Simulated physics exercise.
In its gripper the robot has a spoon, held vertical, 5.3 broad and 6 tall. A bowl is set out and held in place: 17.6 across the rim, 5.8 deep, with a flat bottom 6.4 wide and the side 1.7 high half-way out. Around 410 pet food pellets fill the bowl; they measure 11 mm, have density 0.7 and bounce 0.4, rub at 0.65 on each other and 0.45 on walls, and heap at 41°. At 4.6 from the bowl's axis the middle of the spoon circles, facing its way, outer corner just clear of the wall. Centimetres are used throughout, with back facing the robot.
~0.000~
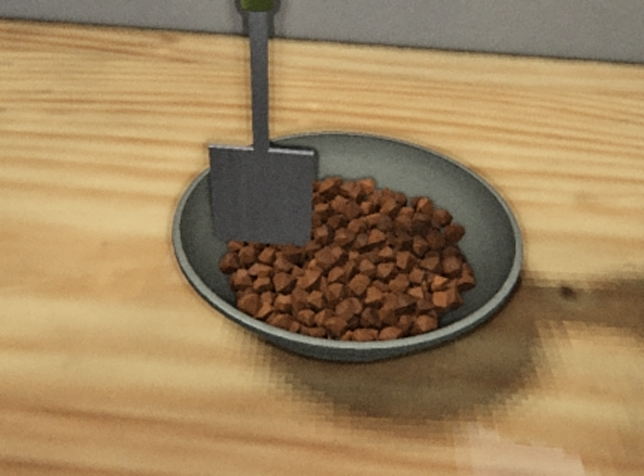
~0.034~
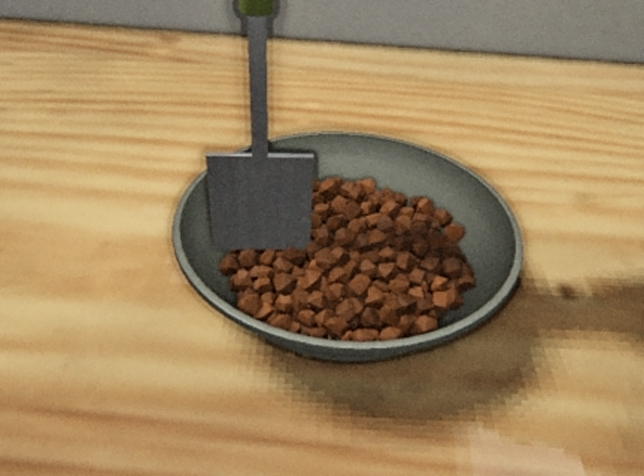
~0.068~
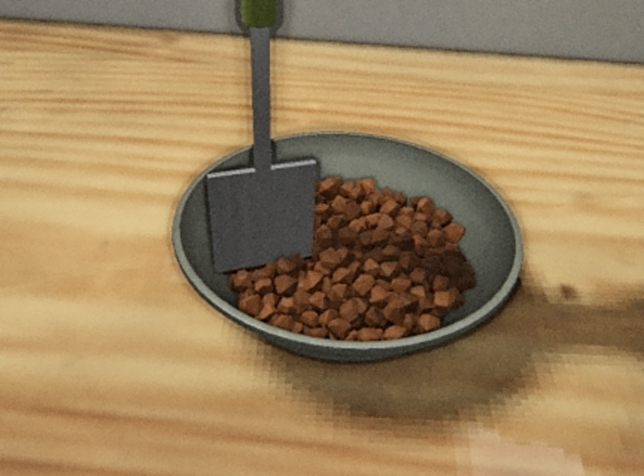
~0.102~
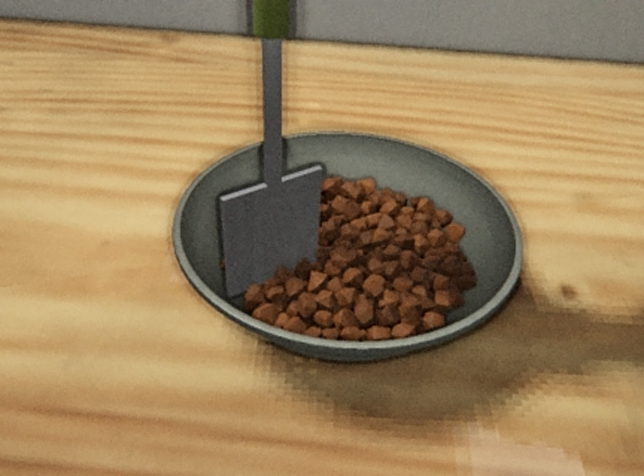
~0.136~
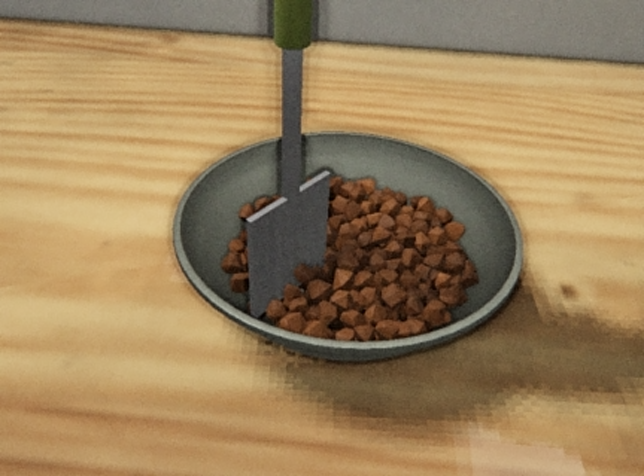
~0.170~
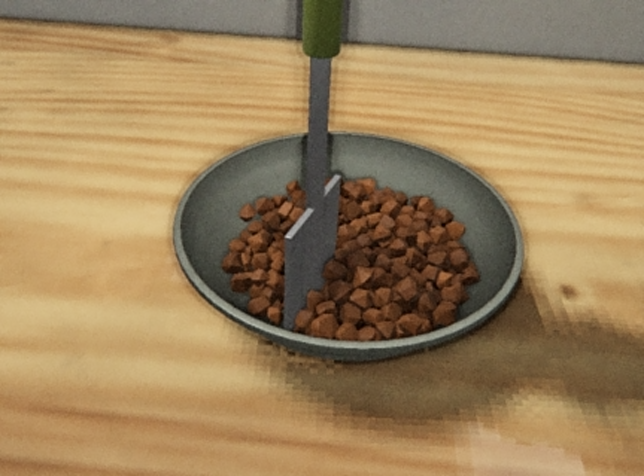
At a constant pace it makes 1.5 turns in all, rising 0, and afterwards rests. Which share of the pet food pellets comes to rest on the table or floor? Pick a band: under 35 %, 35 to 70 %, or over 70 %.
Band: Under 35 %.
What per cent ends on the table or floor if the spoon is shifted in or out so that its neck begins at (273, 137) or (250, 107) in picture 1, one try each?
Some 35 and 15 per cent.
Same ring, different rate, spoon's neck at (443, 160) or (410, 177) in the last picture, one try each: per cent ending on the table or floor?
It comes to roughly 50 per cent and then 40 per cent.
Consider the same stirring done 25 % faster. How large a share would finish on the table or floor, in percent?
About 40 percent, I'd say.
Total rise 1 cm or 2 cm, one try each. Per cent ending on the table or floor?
About 20 per cent on the first try and 15 per cent on the second.
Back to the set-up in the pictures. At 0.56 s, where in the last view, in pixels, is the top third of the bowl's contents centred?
Near (331, 170).
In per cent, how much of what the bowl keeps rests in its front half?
I'd put it near 40 per cent.
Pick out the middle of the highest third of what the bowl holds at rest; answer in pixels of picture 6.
Estimated centre: (405, 234).
By 0.56 s, 254° round, highest piece 9 above the table; 368 in the bowl, 37 on the table or floor, 8 in flight or on the tool.
By 0.96 s, 79° round, highest piece 7 above the table; 317 in the bowl, 88 on the table or floor, 8 in flight or on the tool.
By 1.35 s, 180° round, highest piece 7 above the table; 300 in the bowl, 113 on the table or floor.
By 2.05 s, 180° round, highest piece 7 above the table; 300 in the bowl, 113 on the table or floor.
Final count, 300 in the bowl, 113 on the table or floor. That is 27 % on the table or floor.
